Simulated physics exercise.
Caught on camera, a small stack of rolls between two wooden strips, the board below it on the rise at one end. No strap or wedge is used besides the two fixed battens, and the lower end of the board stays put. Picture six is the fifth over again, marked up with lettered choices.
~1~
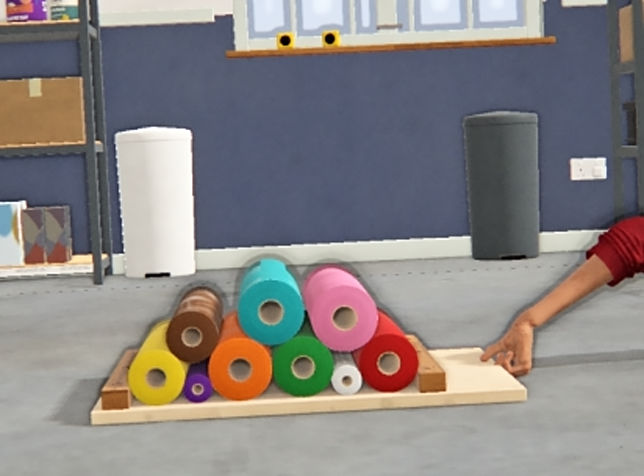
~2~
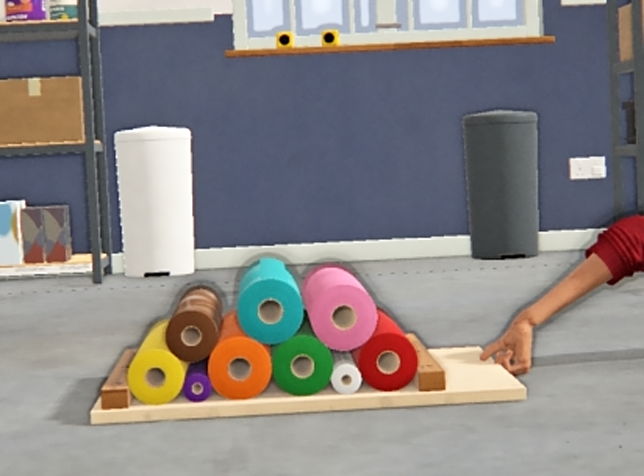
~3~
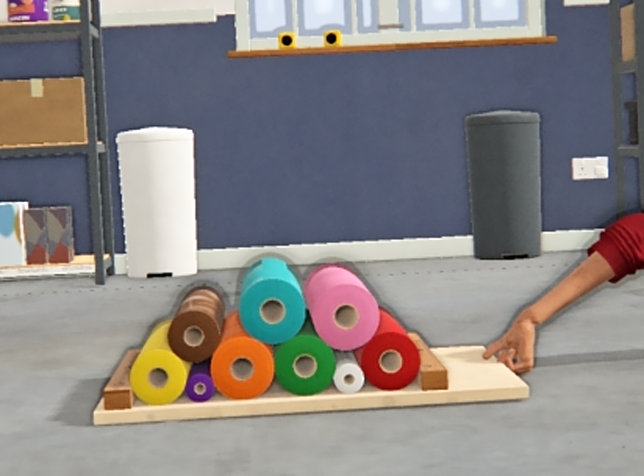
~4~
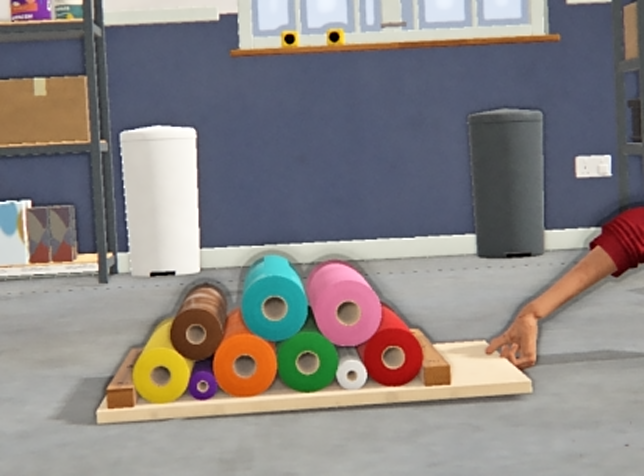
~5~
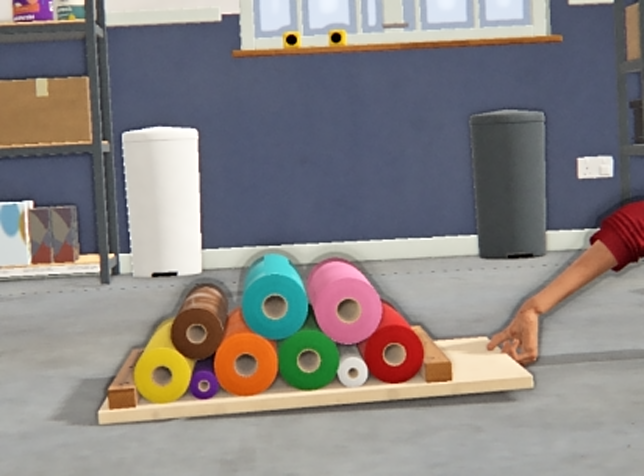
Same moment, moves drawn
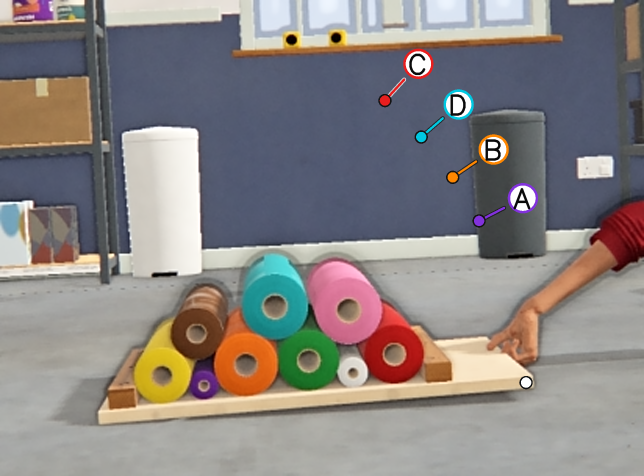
A wooden board holding a small stack of colourful rolls between two wooden strips rises very slightly at its right end, where a hand grips it, while the rolls keep their places in the stack.
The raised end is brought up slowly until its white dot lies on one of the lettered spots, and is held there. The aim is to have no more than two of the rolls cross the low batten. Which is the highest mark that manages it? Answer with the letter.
Mark D is as high as it can go.
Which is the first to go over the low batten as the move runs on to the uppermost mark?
The brown one.
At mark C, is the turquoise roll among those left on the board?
No.
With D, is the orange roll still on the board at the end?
The orange roll: Yes.
On the marked copy, A at (479, 221); B at (453, 177); C at (385, 100); D at (421, 137); the white dot at (526, 382).
Taking D. A third of the way, board at 20°.
Two thirds of the way, board at 38°.
When it is over, board at 38°, none over the low batten.
As for the rest, A none over the low batten; B none over the low batten; C three over the low batten (brown, pink, turquoise).
